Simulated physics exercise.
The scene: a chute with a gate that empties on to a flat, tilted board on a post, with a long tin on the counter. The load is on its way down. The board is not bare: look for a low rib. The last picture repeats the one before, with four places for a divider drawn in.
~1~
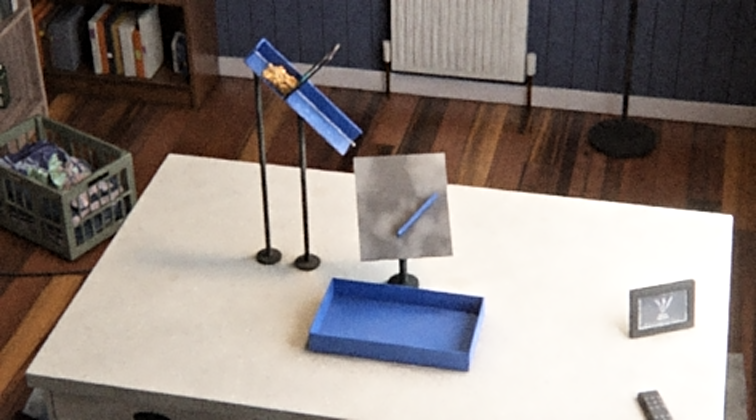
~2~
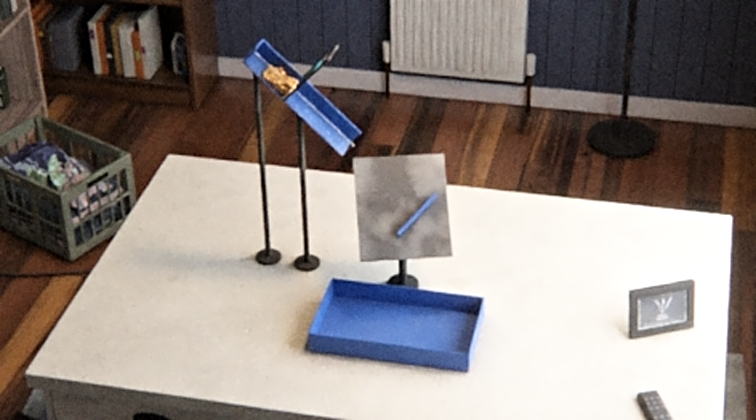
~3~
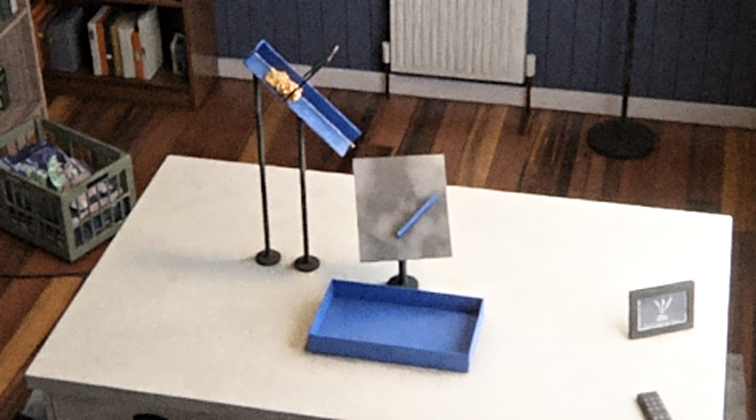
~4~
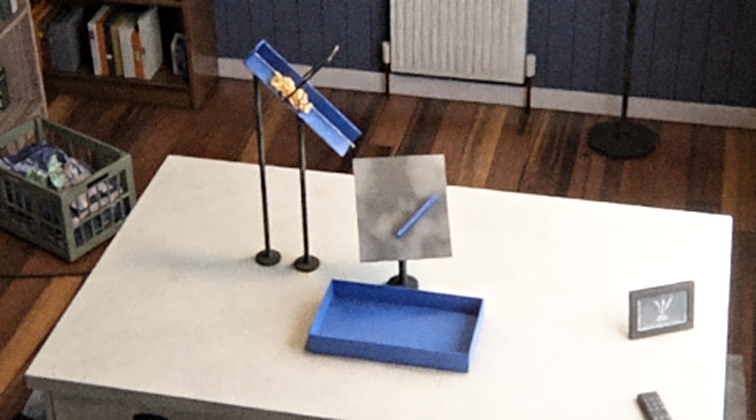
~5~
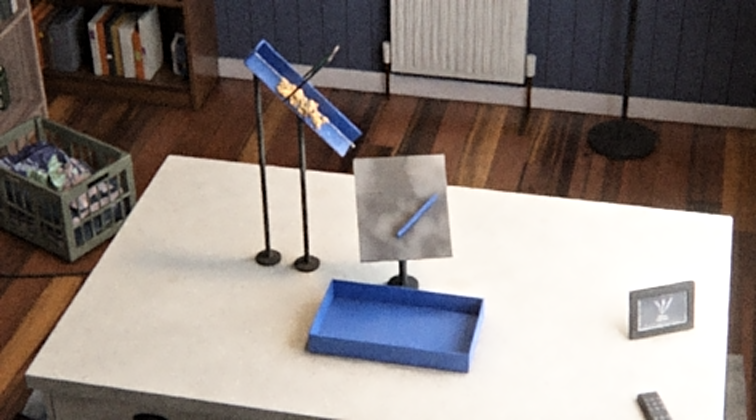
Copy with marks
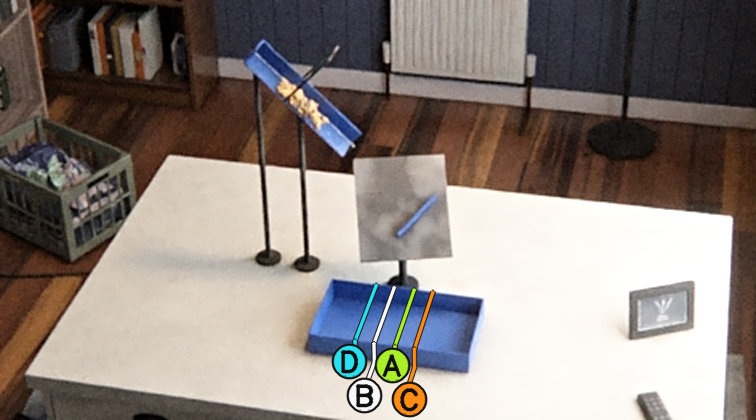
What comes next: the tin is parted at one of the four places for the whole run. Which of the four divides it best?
Take B.
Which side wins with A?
Left.
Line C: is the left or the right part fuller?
The left side.
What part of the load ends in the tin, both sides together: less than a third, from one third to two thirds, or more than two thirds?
About that: More than two thirds.
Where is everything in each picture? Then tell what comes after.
The first picture shows load behind the gate near (283, 79), dried chickpeas; lip of the chute near (347, 149), sloping fairly steeply.
The second picture shows middle of the board near (402, 207), tilted fairly steeply; middle of its low edge near (407, 259); of its high edge near (398, 156).
The third picture shows front corners of the tin near (309, 334) and (469, 355), empty; front of the load near (298, 96).
The fourth picture shows middle of the load near (289, 94); its front near (308, 108), close to a quarter of the way to the lip; rib from (436, 194) to (398, 234).
The fifth picture shows middle of the load near (301, 102); its front near (326, 121), close to half of the way to the lip.
On the marked copy, line A crosses the front rim at (395, 345); line B crosses the front rim at (374, 342); line C crosses the front rim at (414, 348); line D crosses the front rim at (355, 340).
With A, of what is caught, all but a few on the left of the divider, a small share on the right.
With B, of what is caught, close to half on the left of the divider, close to half on the right.
With C, of what is caught, all but a few on the left of the divider, only a few on the right.
With D, of what is caught, a small share on the left of the divider, all but a few on the right.
